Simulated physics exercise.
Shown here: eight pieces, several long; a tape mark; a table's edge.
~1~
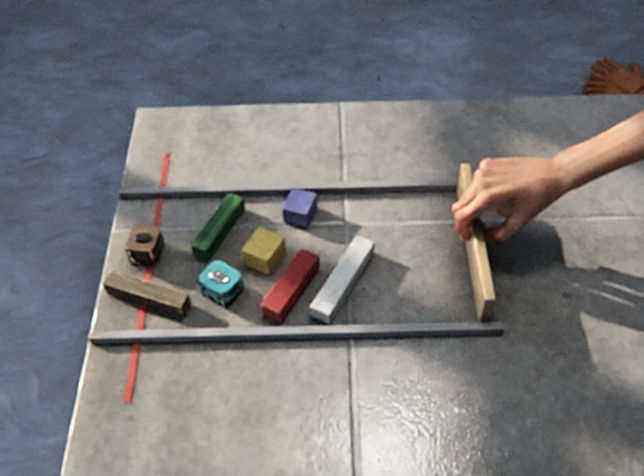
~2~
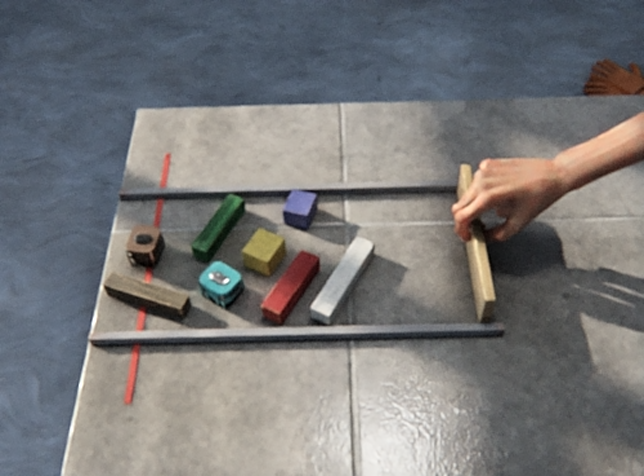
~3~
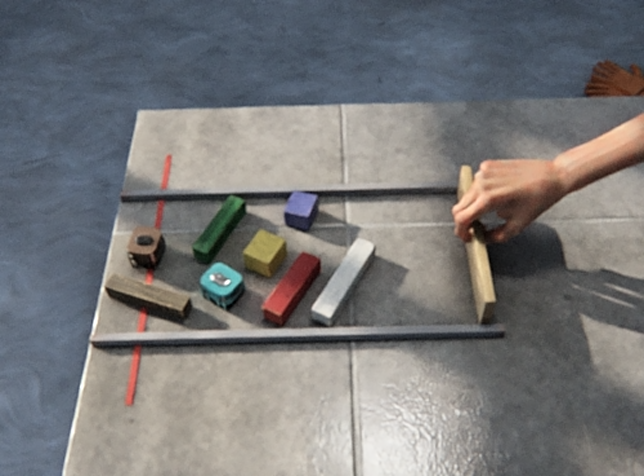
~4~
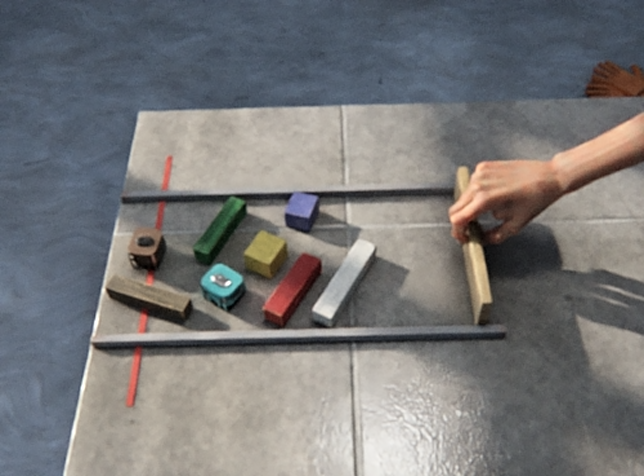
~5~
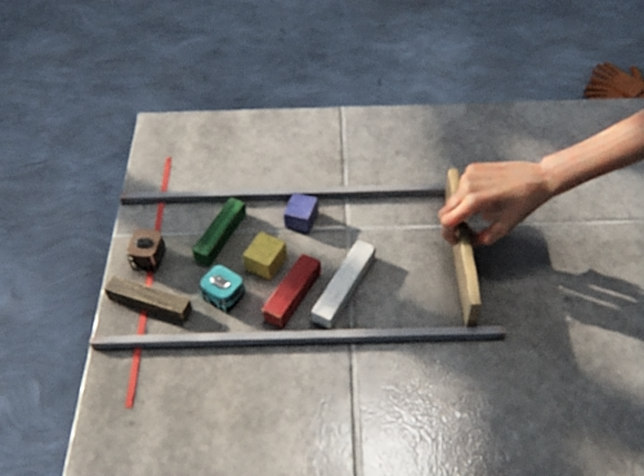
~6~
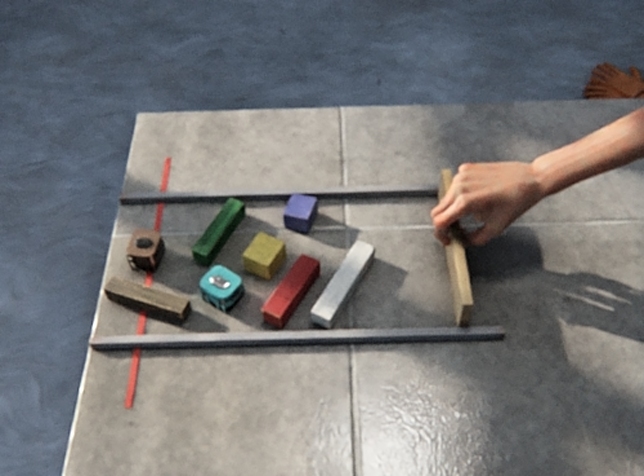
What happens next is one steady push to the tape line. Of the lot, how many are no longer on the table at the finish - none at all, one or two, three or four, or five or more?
By the finish, three or four are off it.
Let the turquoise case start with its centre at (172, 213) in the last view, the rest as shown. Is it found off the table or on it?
So it drops, then.
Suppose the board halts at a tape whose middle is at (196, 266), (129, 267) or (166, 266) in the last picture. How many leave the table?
In order: 0, 6 and 2.
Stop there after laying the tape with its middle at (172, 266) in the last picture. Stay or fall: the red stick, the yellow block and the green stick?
The red stick: It is still there. The yellow block: It is still there. The green stick: It is still there.
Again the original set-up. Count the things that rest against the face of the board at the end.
That number would be 2.
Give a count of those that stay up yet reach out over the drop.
Tally: 1.
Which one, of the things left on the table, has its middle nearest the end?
Answer - the yellow block.
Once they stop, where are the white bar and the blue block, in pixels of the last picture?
In the last picture the white bar sits at (135, 289) while the blue block sits at (143, 221).
Soon after, none off yet; brown case at rest near (146, 251); black bar at rest near (148, 299); green stick at rest near (220, 231).
After that, none off yet; brown case moving near (141, 251); black bar at rest near (147, 300); green stick displaced a little near (189, 227).
In the end, the number that fall off is three or four; gone, turquoise case, green stick, black bar and brown case.
